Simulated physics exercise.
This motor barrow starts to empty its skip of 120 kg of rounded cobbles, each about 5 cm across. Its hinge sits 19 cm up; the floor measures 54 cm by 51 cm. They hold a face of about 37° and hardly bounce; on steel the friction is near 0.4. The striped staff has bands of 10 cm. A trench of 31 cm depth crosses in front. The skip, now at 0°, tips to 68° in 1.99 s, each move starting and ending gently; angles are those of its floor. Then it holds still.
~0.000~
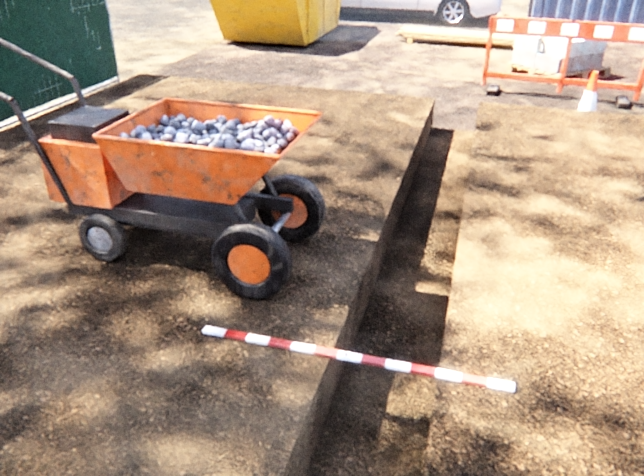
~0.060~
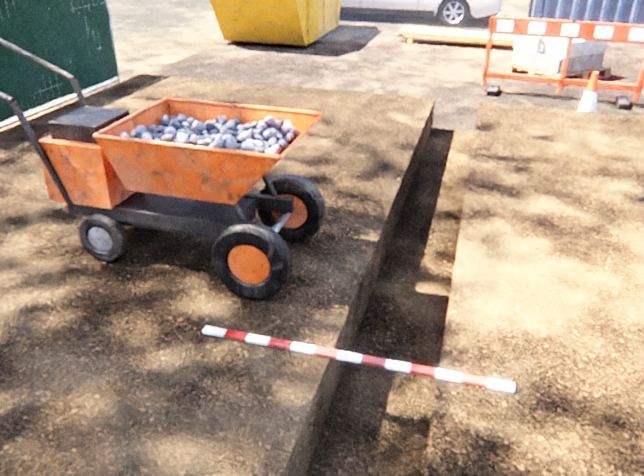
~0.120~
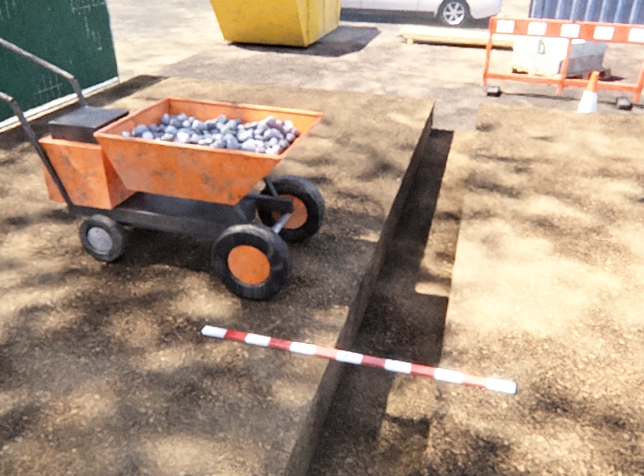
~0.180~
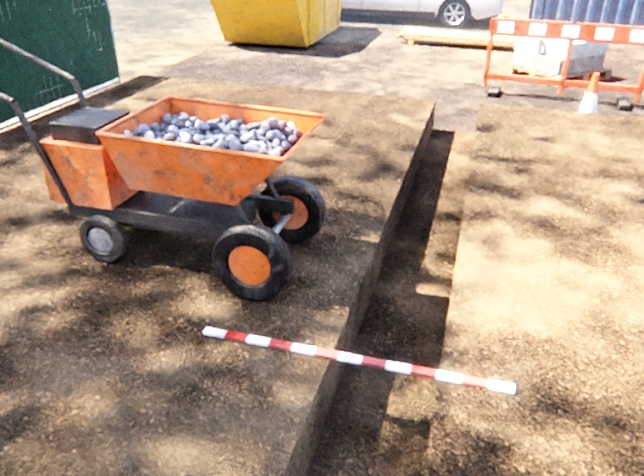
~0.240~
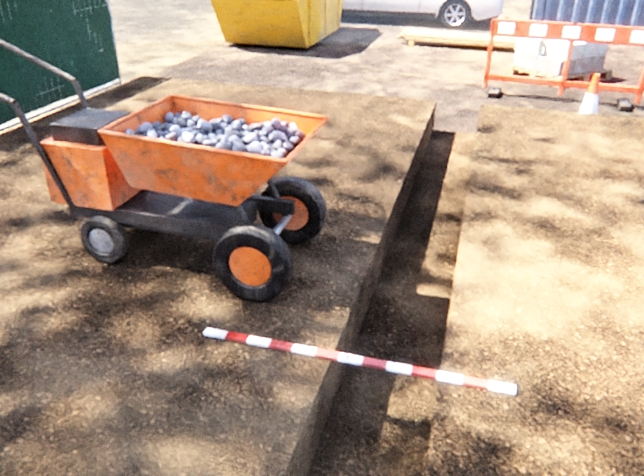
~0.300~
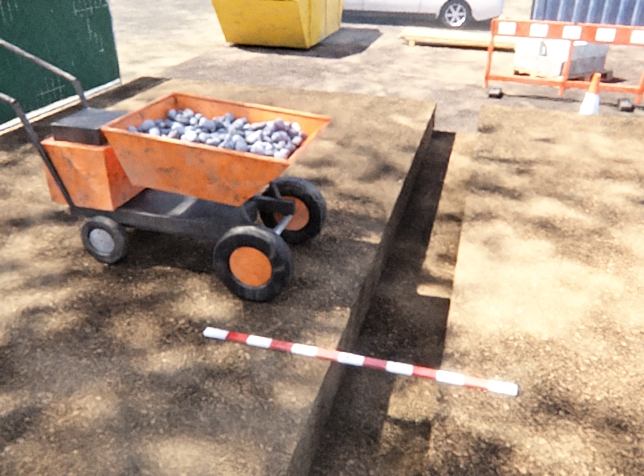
An orange motor barrow beside a trench very slightly tilts its skip of grey cobbles.
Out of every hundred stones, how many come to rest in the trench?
Roughly 97 per cent ends in the trench.
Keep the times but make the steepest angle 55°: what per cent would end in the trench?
It would be near 70 per cent.
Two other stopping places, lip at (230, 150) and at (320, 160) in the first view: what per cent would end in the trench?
First some 95, then 55 per cent.
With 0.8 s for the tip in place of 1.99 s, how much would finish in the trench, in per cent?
Then about 75 per cent.
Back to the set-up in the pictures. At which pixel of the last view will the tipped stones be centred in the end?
Their middle is at about (415, 329).
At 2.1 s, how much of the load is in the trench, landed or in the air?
About 60 per cent by then.
After 1.5 s the floor is at 57°; 99 % in the skip, 1 % in the trench; the foremost stones are at (393, 228).
After 2.1 s the floor is at 68°; 38 % in the skip, 60 % in the trench, 2 % past the trench; the foremost stones are at (493, 296).
After 2.4 s the floor is at 68°; 14 % in the skip, 83 % in the trench, 3 % past the trench; the foremost stones are at (533, 294).
After 4.4 s the floor is at 68°; 0 % in the skip, 97 % in the trench, 3 % past the trench; the foremost stones are at (547, 294).
